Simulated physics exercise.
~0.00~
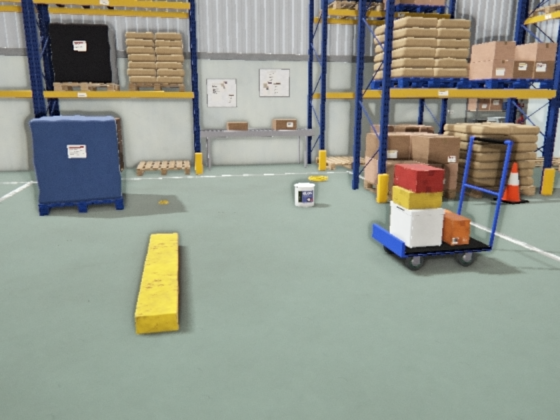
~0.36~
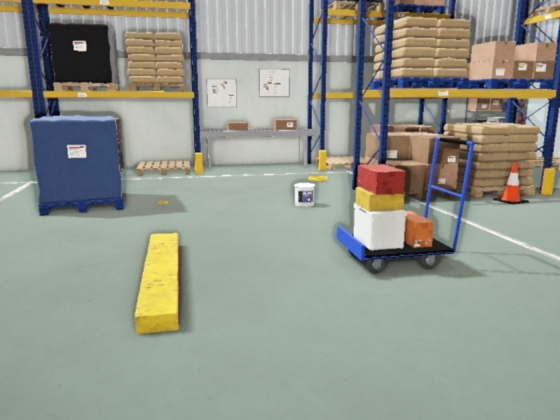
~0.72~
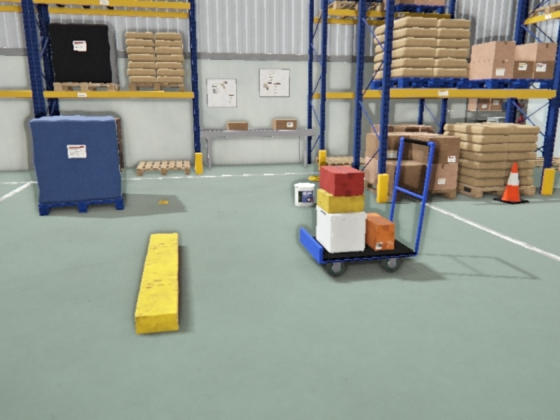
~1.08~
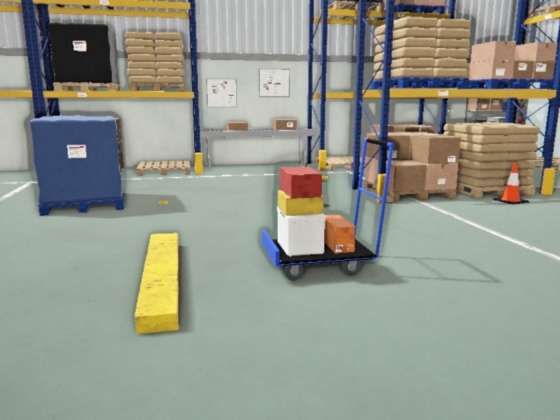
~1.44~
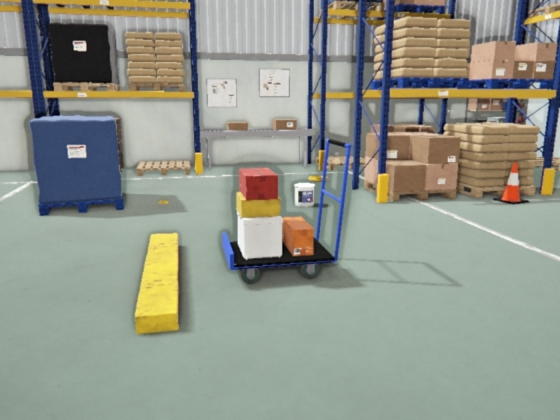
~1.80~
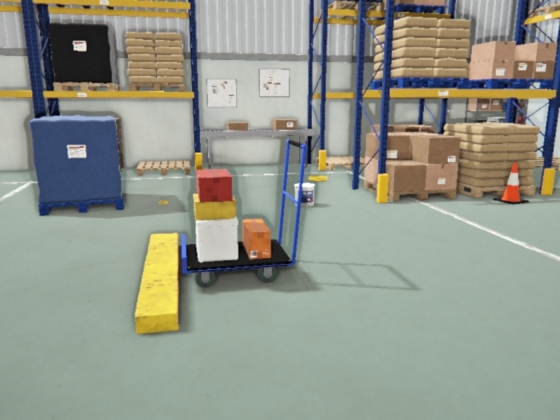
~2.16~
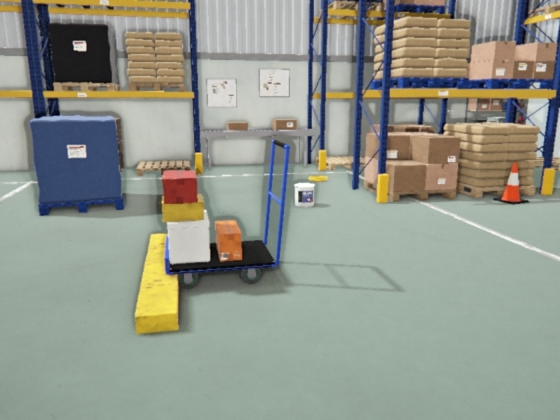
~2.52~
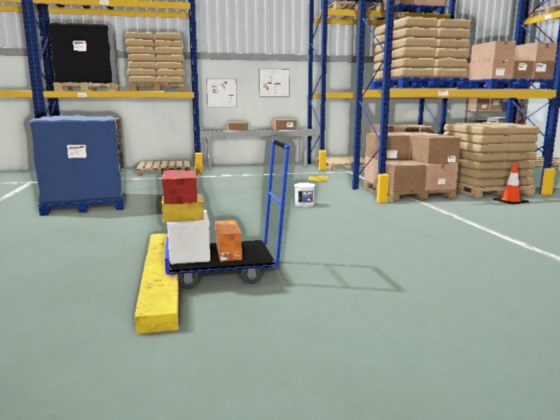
In this clip, a blue trolley carrying a white tote, a yellow parcel, a red parcel and an orange parcel rolls left across a warehouse floor until it meets a yellow kerb and stops, with all four items still on the deck and the orange one upright.
